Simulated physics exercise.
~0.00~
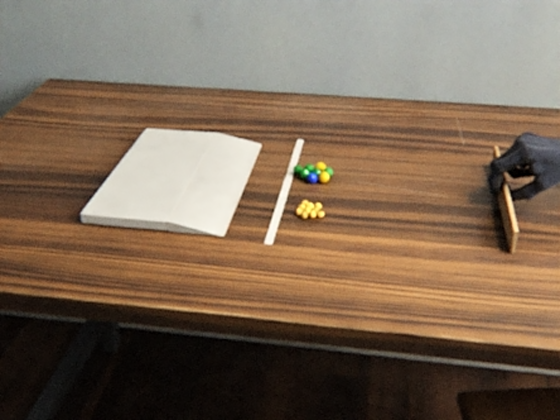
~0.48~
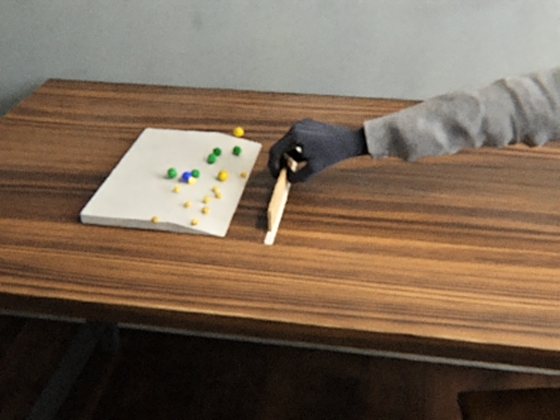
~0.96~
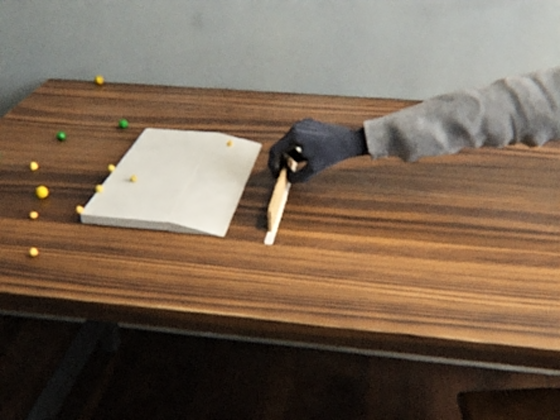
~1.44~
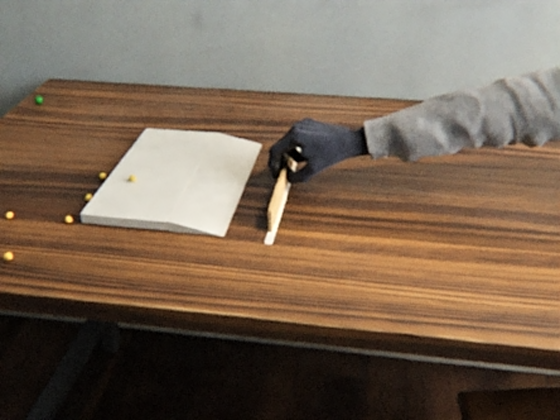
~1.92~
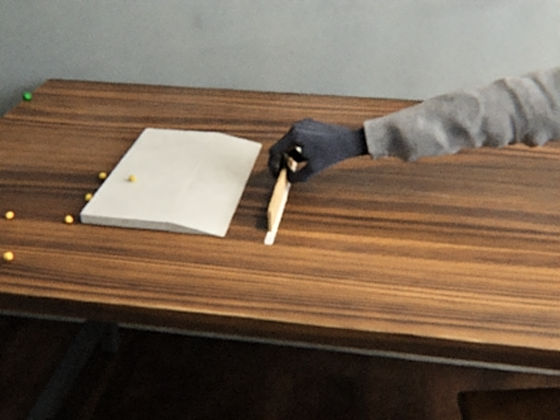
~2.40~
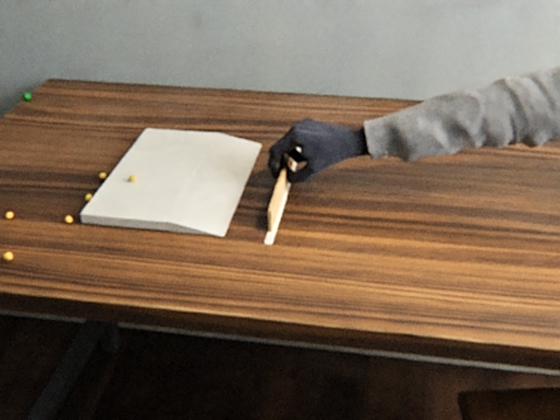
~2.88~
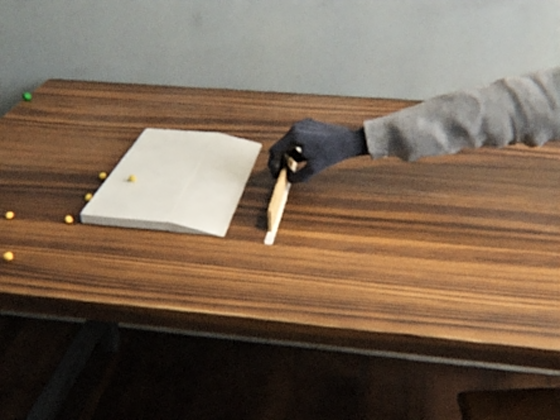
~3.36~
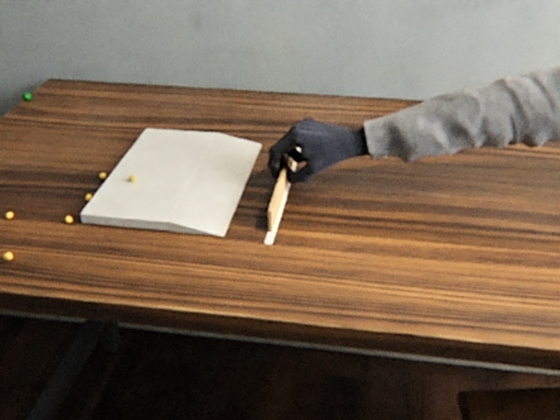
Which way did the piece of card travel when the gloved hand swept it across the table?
The piece of card moved to the left, stopping at the white tape.
On a striped wooden table, a dark-gloved hand swept a piece of card left to the white tape and stopped, sending small colored beads over the pale sloping slab, until nearly all had passed its top and a few rested beyond it.
